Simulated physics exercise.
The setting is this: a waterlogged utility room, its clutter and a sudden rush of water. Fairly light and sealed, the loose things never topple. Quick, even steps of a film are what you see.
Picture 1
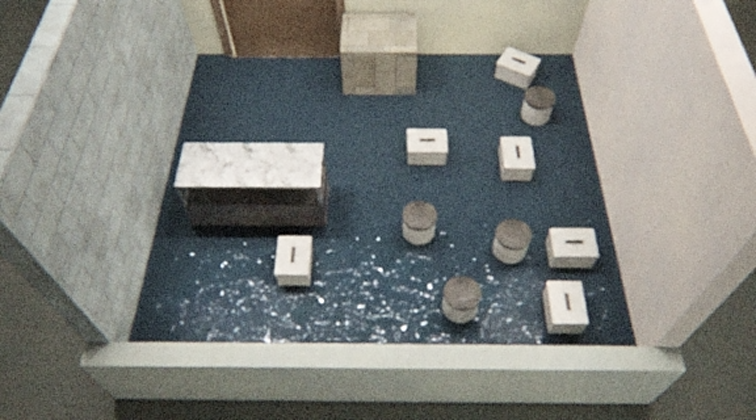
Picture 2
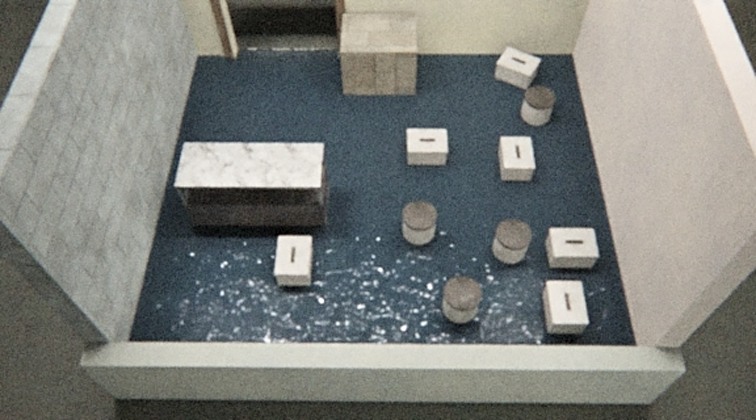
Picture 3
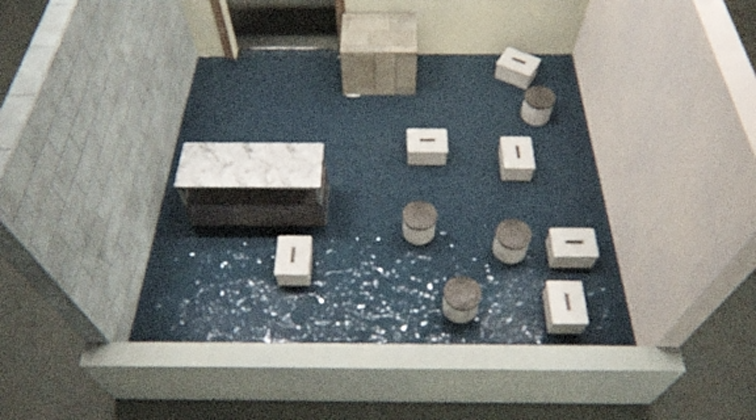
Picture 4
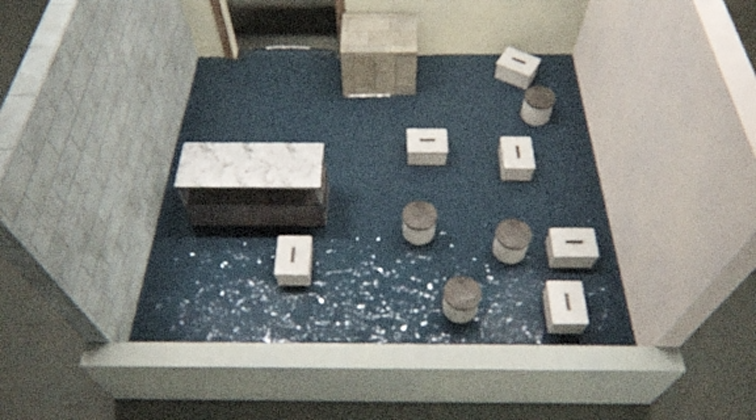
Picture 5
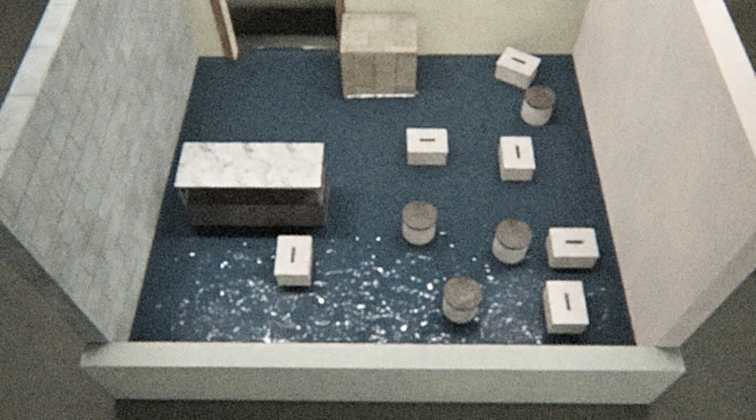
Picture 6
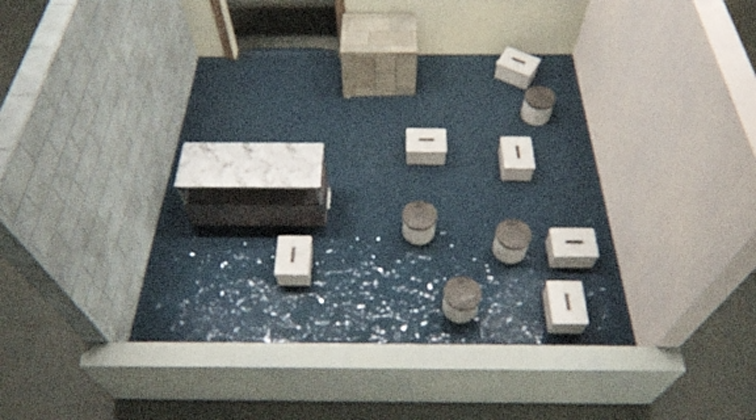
A door opens at the back of the blue-floored room while the boxes stay still.
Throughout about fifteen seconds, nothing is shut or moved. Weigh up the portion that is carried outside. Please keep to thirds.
Keeping to thirds, less than one third.
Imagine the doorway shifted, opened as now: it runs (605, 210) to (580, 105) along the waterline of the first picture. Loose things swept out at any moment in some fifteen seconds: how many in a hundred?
Result: Close to 90 %.
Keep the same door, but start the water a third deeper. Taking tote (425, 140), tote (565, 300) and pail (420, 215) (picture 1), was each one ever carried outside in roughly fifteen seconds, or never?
Item by item: Exits, retained and exits.
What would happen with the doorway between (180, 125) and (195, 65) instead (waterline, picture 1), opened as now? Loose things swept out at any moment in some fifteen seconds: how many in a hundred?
I'd put it near 10 percent.
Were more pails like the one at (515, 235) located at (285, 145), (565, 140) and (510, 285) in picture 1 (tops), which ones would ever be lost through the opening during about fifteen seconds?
In order: Leaves the room, never leaves, never leaves.
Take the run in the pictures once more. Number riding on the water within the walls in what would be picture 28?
Exactly 9 of them.
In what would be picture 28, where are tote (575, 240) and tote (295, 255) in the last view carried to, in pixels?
Estimate - first: (553, 224), second: (310, 234).
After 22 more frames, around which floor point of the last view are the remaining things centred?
Close to pixel (442, 189).
A moment on, 0 of 10 are out; 10 afloat.
Next, 0 of 10 are out; 10 afloat.
Later, 1 of 10 are out; 9 afloat.
In the end, 2 of 10 are out; 8 afloat.
